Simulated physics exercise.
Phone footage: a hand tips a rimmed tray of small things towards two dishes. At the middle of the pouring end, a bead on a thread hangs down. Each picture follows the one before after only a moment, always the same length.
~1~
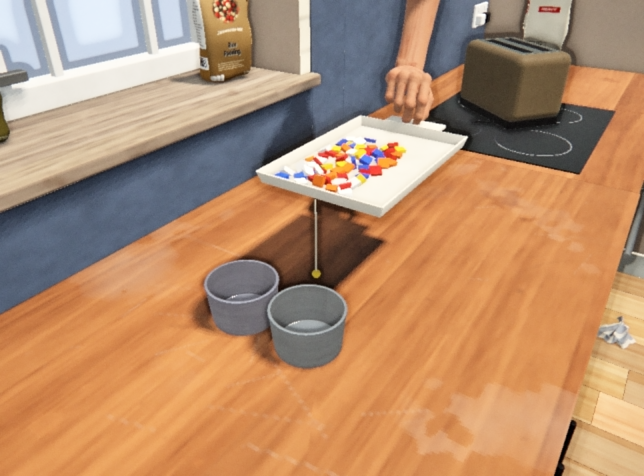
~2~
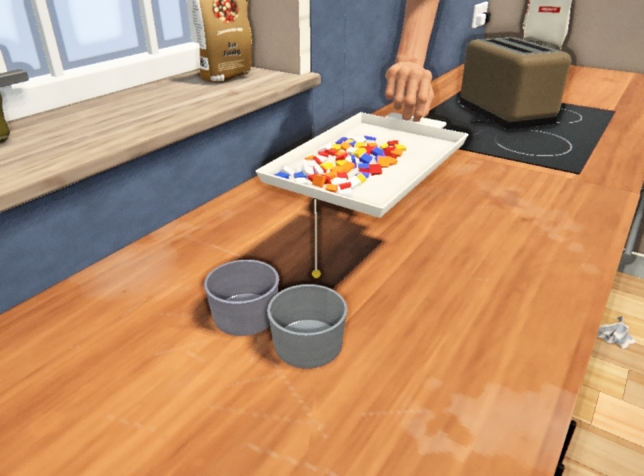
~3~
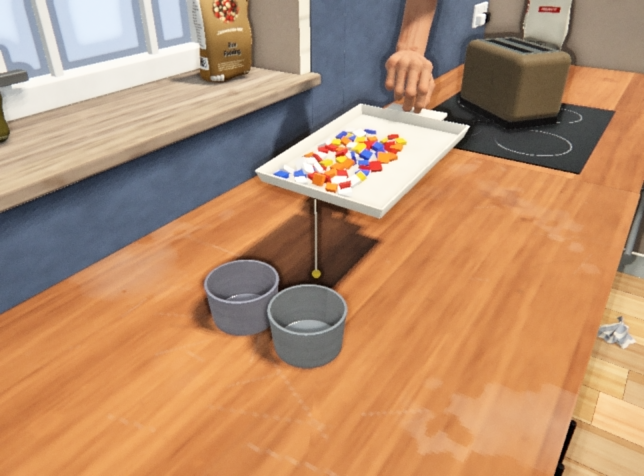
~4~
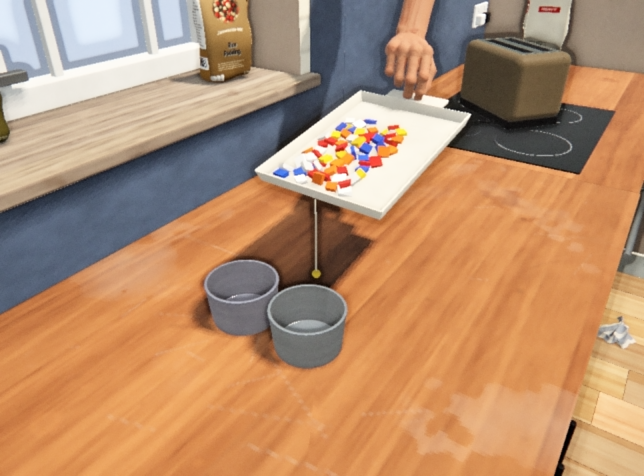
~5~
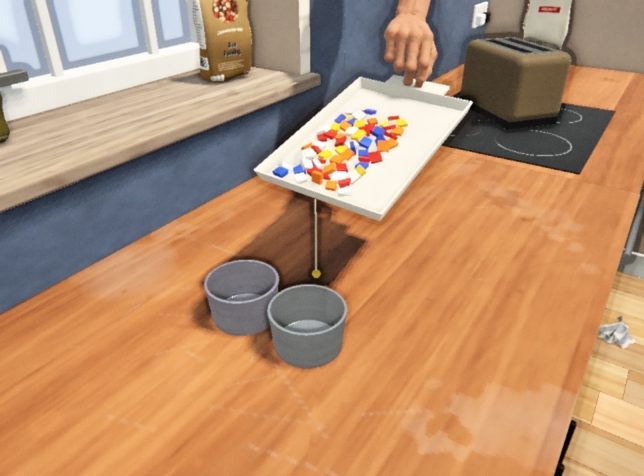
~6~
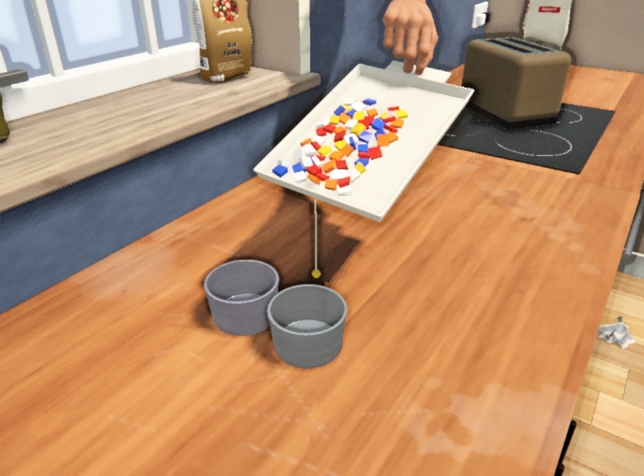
On a wooden kitchen counter, a hand gradually raises the handle end of a white tray of colourful pieces near two grey dishes.
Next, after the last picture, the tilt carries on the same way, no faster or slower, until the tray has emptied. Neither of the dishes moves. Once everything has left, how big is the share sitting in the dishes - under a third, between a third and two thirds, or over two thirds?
The dishes will end up with a third to two thirds of the load.
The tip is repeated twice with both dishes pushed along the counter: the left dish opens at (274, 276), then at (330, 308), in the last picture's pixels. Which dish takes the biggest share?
Run 1: The one on the right side. Run 2: The one on the left side.
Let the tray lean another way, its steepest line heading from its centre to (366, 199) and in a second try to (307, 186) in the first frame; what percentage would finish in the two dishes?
Somewhere close to 20 % the first time, 80 % the second.
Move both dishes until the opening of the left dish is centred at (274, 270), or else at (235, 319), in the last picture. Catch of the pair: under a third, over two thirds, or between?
In order: The middle third, then under a third.
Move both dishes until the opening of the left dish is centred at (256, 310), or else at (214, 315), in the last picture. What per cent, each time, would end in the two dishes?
30 %, 0 %.
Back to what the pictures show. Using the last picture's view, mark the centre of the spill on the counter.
(364, 372), roughly.
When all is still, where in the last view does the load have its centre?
Somewhere around (322, 350) in the final view.
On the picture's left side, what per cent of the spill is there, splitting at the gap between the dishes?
Near 10 in a hundred.
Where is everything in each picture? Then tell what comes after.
Corners of the pouring end near (261, 171) and (381, 205), level; middle of the load near (342, 166), mosaic tiles; left dish near (219, 313); right dish near (285, 345); bead on its thread near (316, 274), in the first frame.
Corners of the pouring end near (261, 170) and (381, 205), level; middle of the load near (342, 164), in the second frame.
Corners of the pouring end near (261, 170) and (380, 206), tipped barely, lowest at the right corner; middle of the load near (342, 161), in the third frame.
Corners of the pouring end near (260, 169) and (380, 208), tipped a little, lowest at the right corner; middle of the load near (342, 156), in the fourth frame.
Corners of the pouring end near (260, 169) and (380, 210), tipped a little, lowest at the right corner; middle of the load near (342, 151), in the fifth frame.
Corners of the pouring end near (259, 168) and (379, 212), tipped clearly, lowest at the right corner; middle of the load near (341, 146); left dish near (219, 313); right dish near (285, 345), in the sixth frame.
Shortly afterwards, tray tipped steeply; all but a few on the tray; only a few in the air.
Next, tray tipped past a quarter turn; only a few on the tray; near a quarter in the right dish; only a few in the left dish; near a third outside both; near a quarter in the air.
Some moments later, tray tipped past a quarter turn; near half in the right dish; only a few in the left dish; near half outside both.
In the end, tray tipped past a quarter turn; near half in the right dish; only a few in the left dish; near half outside both.
